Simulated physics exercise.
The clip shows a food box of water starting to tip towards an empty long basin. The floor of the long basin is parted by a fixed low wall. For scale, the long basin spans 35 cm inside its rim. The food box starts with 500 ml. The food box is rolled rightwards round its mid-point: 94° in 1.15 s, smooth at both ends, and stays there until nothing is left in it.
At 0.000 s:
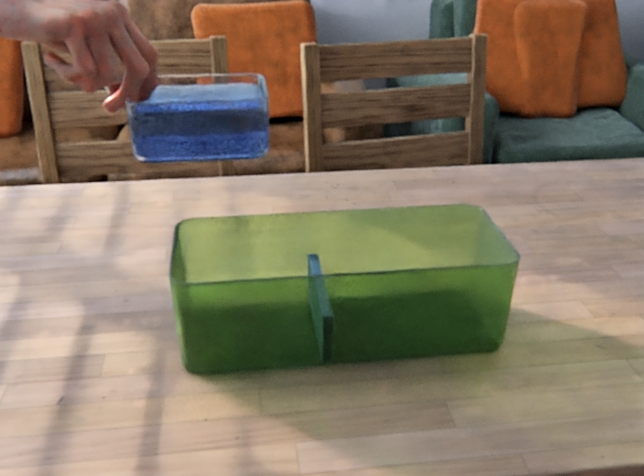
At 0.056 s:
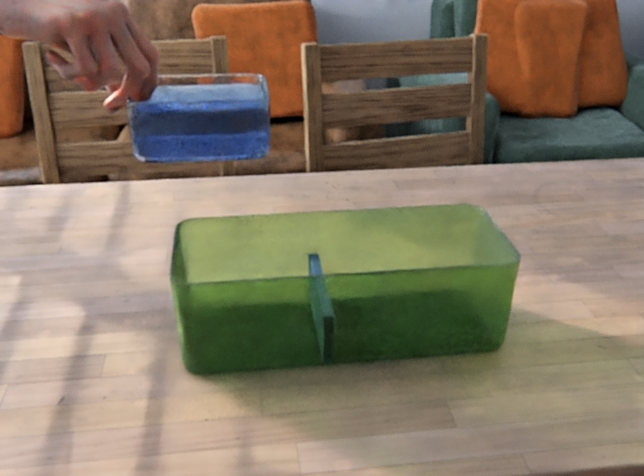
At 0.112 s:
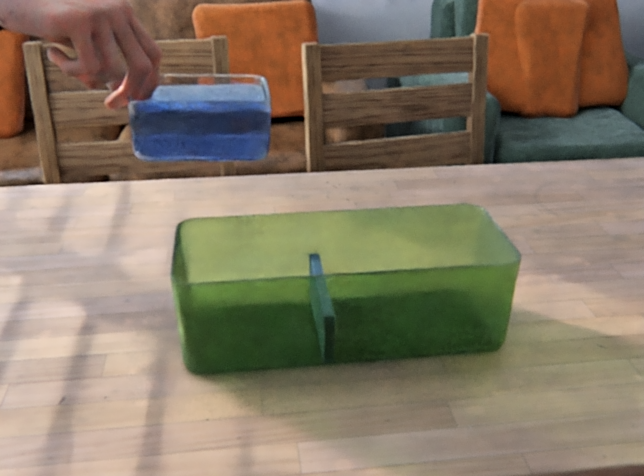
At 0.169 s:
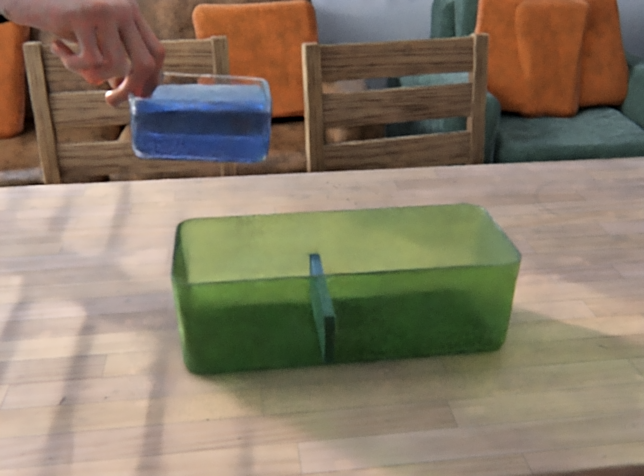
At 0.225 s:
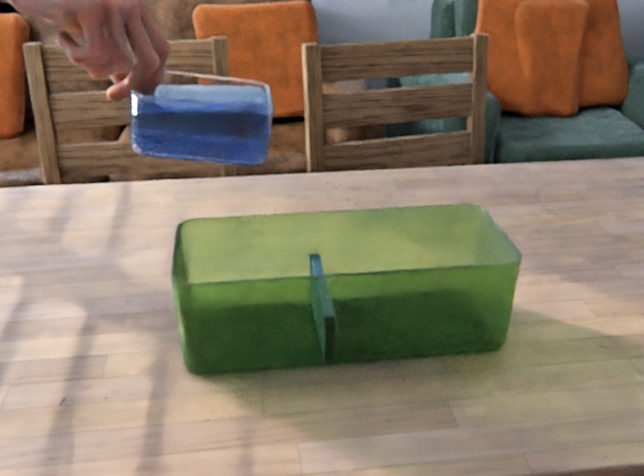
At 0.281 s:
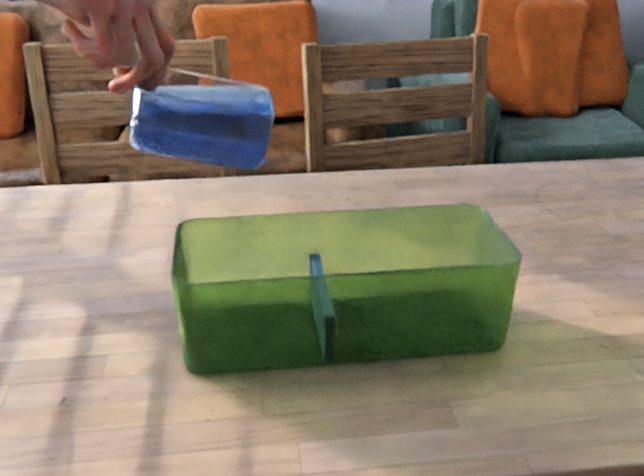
The footage shows a hand holding a clear food box of blue water above and to the left of an empty green basin with a low divider, first almost level, then tilting the box slightly rightwards.
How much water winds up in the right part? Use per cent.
About 67 per cent.
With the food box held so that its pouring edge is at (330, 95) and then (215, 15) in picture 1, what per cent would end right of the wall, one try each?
First 95, then 35 per cent.
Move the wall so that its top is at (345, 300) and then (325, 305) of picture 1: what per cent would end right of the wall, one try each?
In turn about 50 and 65 per cent.
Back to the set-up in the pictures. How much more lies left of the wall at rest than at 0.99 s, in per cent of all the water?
About 16 per cent.
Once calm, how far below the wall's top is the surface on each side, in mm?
Left about 52 mm, right about 46 mm.
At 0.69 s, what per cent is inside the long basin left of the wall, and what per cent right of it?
Some 4 per cent left and 18 right.
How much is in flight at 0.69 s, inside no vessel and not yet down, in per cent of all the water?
About 36 per cent.
By 0.69 s the tilt is 62° and 41 per cent is still to pour, 4 is left of the wall and 18 right of it.
By 0.99 s the tilt is 90° and 10 per cent is still to pour, 15 is left of the wall and 67 right of it.
By 1.31 s the tilt is 94° and 3 per cent is still to pour, 27 is left of the wall and 67 right of it.
By 1.65 s the tilt is 94° and 0 per cent is still to pour, 30 is left of the wall and 67 right of it.
At rest 31 per cent lies left of the wall, 67 right of it and 1 outside.
